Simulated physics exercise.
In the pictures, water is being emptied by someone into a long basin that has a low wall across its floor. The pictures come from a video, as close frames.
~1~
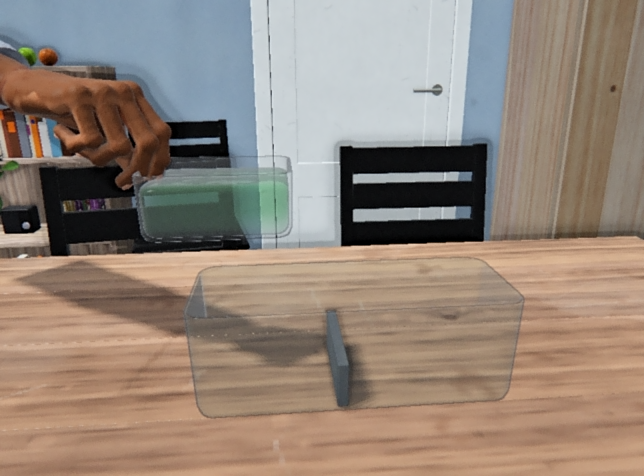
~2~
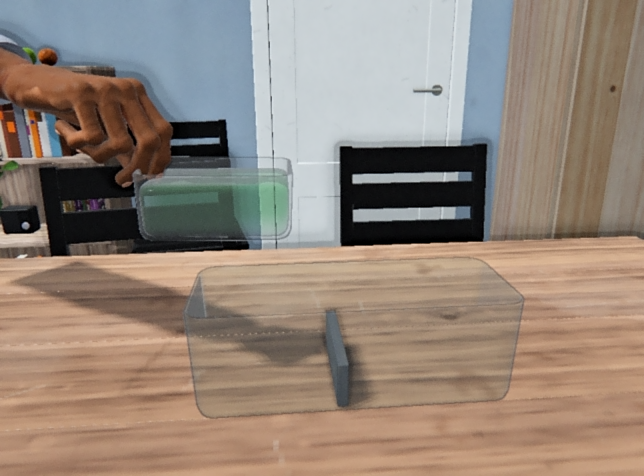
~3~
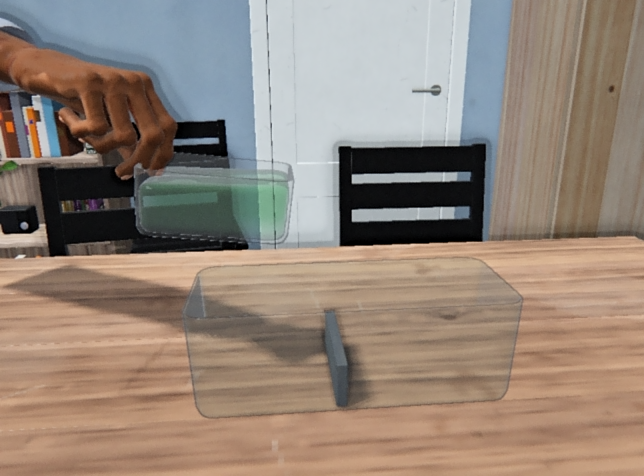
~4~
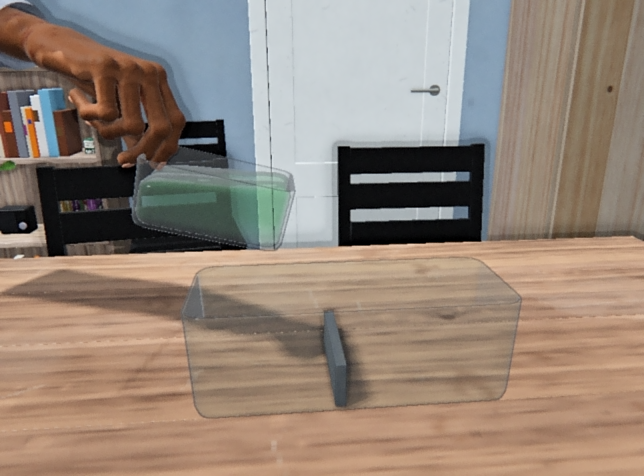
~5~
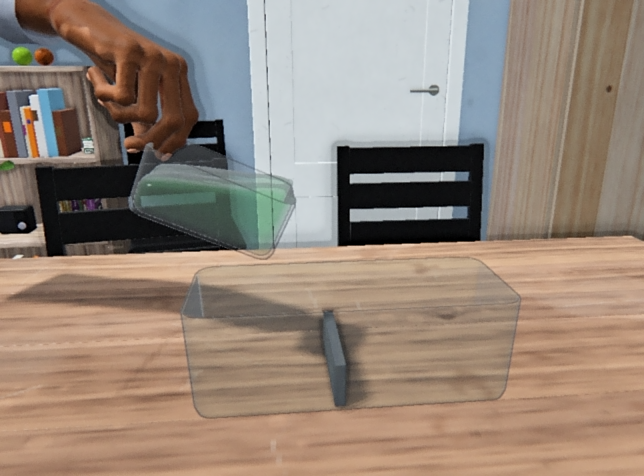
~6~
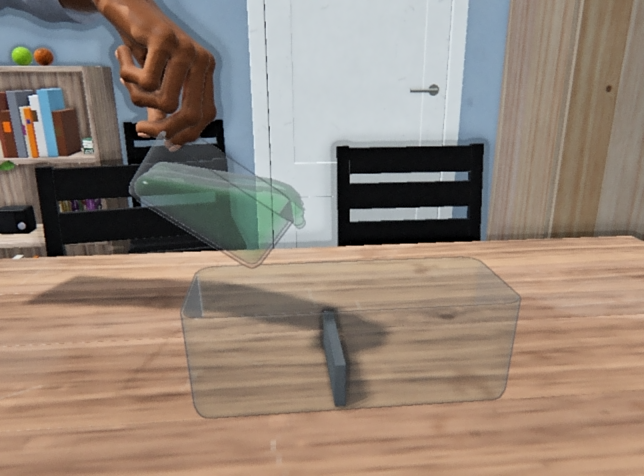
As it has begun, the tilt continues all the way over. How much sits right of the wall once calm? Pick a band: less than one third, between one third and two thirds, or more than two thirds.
It is between one third and two thirds.
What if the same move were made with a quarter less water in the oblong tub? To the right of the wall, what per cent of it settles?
My estimate is about 30 percent.
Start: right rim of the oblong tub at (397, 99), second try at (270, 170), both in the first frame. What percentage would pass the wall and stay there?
In order: Close to 80 and 15 percent.
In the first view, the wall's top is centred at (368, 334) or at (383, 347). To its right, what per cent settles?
Respectively 5 and 25 per cent, approximately.
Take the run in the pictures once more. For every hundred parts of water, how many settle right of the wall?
That works out to roughly 45 percent.
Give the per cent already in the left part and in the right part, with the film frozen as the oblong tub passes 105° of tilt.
30 % left, 40 % right.
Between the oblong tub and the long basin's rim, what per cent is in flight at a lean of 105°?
It's close to 20 per cent.
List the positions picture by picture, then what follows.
Tilt 0°; pouring edge (290, 166); surface from (150, 179) to (288, 175); the long basin's rim runs from (193, 292) to (502, 279); the wall's top is at (337, 336), in the first frame.
Tilt 2°; pouring edge (290, 168); surface from (150, 178) to (288, 176), in the second frame.
Tilt 6°; pouring edge (291, 174); surface from (149, 176) to (289, 179), in the third frame.
Tilt 14°; pouring edge (292, 184); surface from (150, 174) to (290, 182), in the fourth frame.
Tilt 24°; pouring edge (292, 196); surface from (148, 174) to (294, 189); 2 per cent is over the edge, in the fifth frame.
Tilt 36°; pouring edge (290, 211); surface from (146, 171) to (282, 194); 9 per cent is over the edge, in the sixth frame.
A moment on, the oblong tub is tipped right over and 8 per cent is still to pour, 31 is left of the wall and 41 right of it.
Next, the oblong tub is tipped right over and 0 per cent is still to pour, 48 is left of the wall and 39 right of it.
Then the oblong tub is tipped right over and 0 per cent is still to pour, 49 is left of the wall and 44 right of it.
Later the oblong tub is tipped right over and 0 per cent is still to pour, 50 is left of the wall and 44 right of it.
Finally, 50 per cent lies left of the wall, 44 right of it and 6 outside.
